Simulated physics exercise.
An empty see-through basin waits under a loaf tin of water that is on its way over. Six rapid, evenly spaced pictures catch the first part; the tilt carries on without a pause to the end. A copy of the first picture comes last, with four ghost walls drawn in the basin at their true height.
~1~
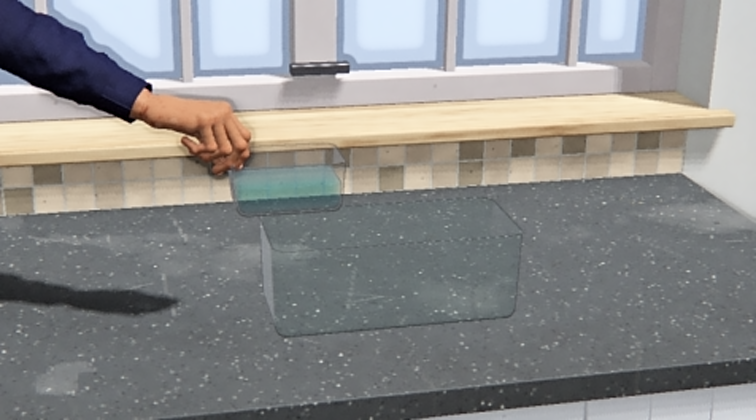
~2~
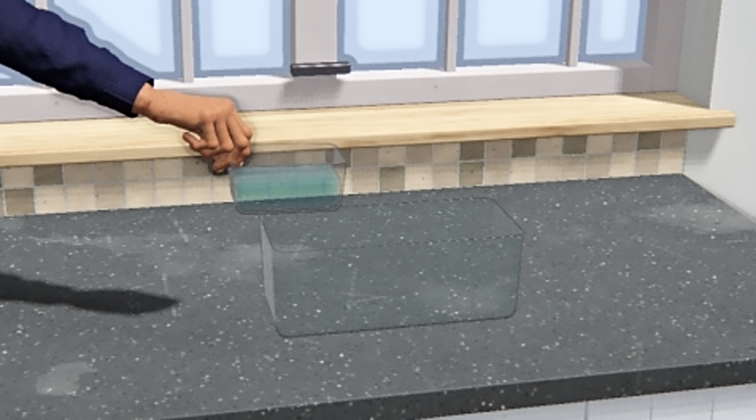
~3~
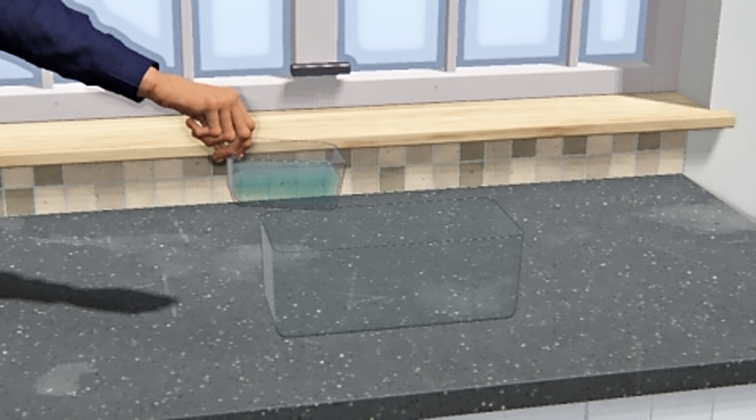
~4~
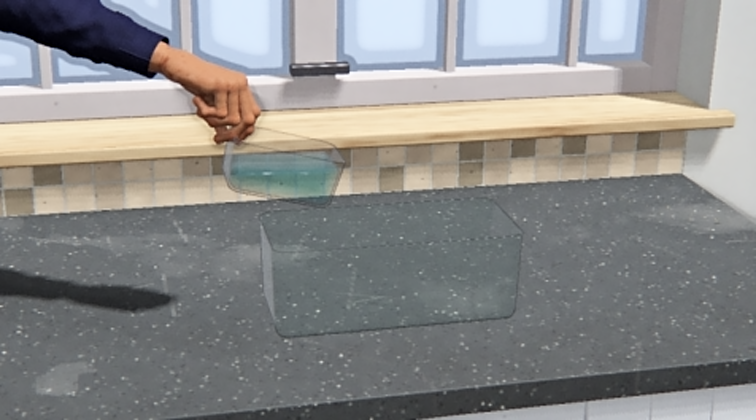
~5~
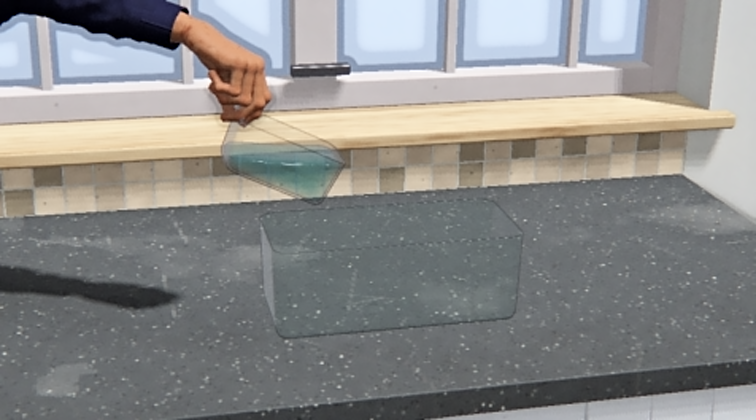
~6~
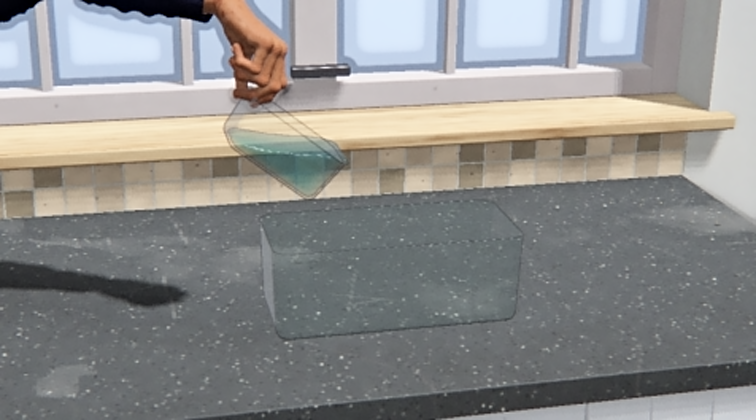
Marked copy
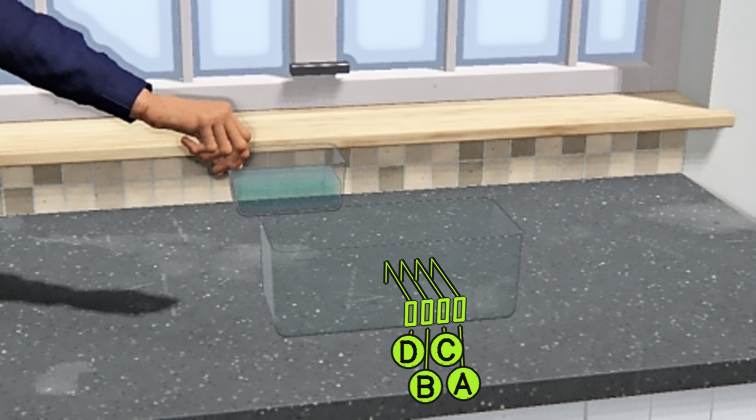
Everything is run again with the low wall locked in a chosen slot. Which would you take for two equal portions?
Place B does it best.
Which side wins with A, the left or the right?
More ends on the left.
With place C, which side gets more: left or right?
The left side.
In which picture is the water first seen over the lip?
In picture 6.
In lime, A at (460, 326); B at (427, 329); C at (443, 327); D at (411, 330).
Choosing A, about 86 % ends left of the wall and 12 % right of it.
Choosing B, about 46 % ends left of the wall and 53 % right of it.
Choosing C, about 83 % ends left of the wall and 16 % right of it.
Choosing D, about 25 % ends left of the wall and 74 % right of it.
